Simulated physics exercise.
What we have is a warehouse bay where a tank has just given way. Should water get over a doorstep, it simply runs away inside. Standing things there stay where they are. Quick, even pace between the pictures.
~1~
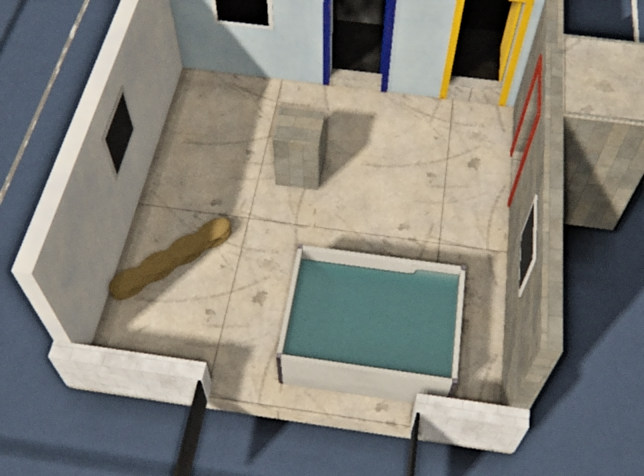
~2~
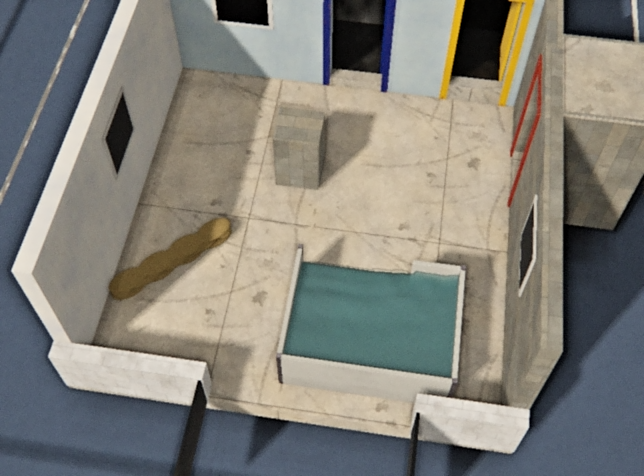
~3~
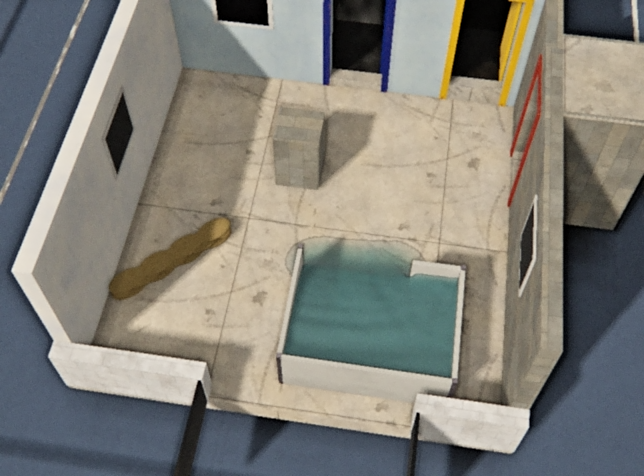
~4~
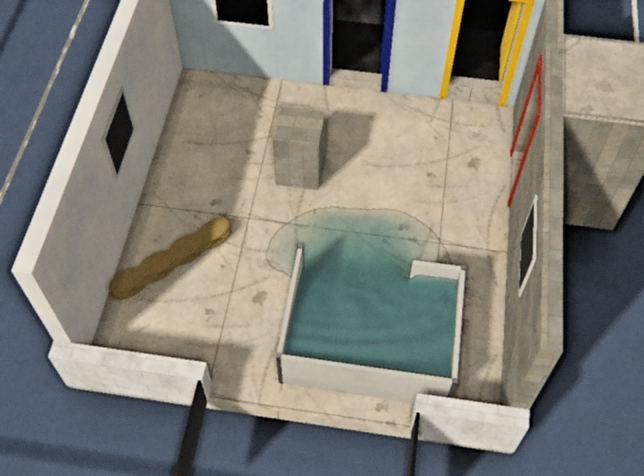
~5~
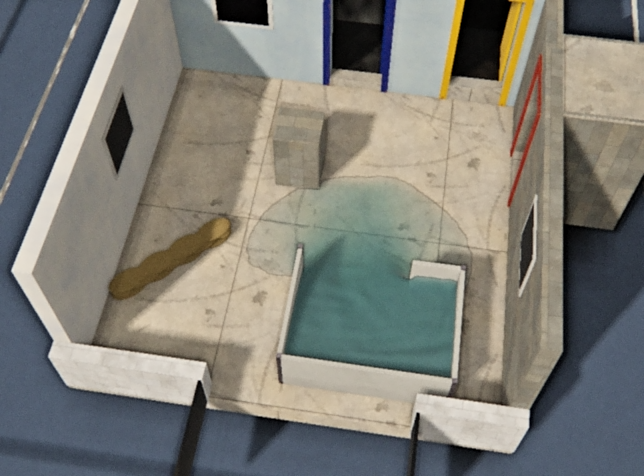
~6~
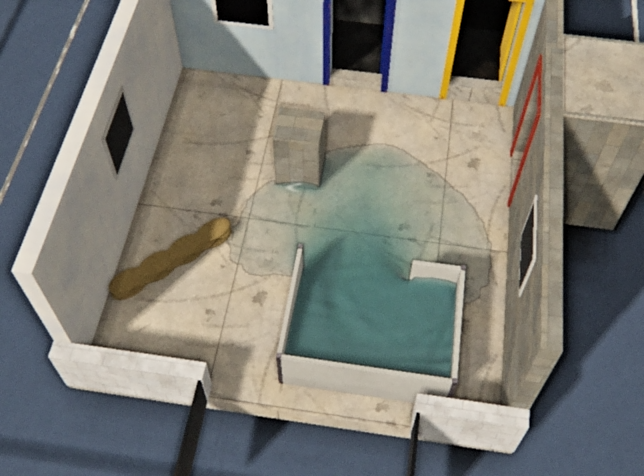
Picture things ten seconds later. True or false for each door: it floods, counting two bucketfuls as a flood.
Red door - false; blue door - true; yellow door - false.
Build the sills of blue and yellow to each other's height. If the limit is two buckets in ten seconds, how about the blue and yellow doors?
After that, blue door rises above, yellow door rises above.
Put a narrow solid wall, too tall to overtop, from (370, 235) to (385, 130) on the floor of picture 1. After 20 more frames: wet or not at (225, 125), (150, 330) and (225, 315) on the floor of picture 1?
Taking the points in order - wetted, unwetted, unwetted.
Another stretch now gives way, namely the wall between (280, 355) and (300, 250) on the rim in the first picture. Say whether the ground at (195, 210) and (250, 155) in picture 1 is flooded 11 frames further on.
Respectively: Drenched and drenched.
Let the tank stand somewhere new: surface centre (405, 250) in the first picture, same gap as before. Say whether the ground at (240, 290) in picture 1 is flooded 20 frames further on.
At that place: Dry.
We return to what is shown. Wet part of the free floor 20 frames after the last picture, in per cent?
Some 65 per cent.
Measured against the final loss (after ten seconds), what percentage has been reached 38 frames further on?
My figure: 70 percent.
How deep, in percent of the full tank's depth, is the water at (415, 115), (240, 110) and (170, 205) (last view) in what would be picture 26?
About 25 per cent, then 6 per cent, then 8 per cent.
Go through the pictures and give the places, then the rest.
The first picture shows still water in the open tank at (374, 314).
In the second picture, the front is at a hidden place, out from the gap on the open tank's far side.
In the third picture, the front is at (292, 256), out from the gap on the open tank's far side.
In the fourth picture, water pours out on the open tank's far side and has run to (408, 219).
In the fifth picture, water pours out on the open tank's far side and has run to (401, 184).
In the sixth picture, water pours out on the open tank's far side and has run to (394, 151).
A moment on, water covers 45 % of the floor; the red door wet at the sill, nothing in, the blue door over two buckets in, the yellow door wet at the sill, nothing in.
Next, water covers 55 % of the floor; the red door wet at the sill, nothing in, the blue door far over two buckets in, the yellow door wet at the sill, nothing in.
Then, water covers 65 % of the floor; the red door wet at the sill, nothing in, the blue door far over two buckets in, the yellow door under two buckets in.
Later, water covers 80 % of the floor; the red door wet at the sill, nothing in, the blue door far over two buckets in, the yellow door under two buckets in.
In the end, water covers 95 % of the floor; the red door wet at the sill, nothing in, the blue door far over two buckets in, the yellow door under two buckets in.
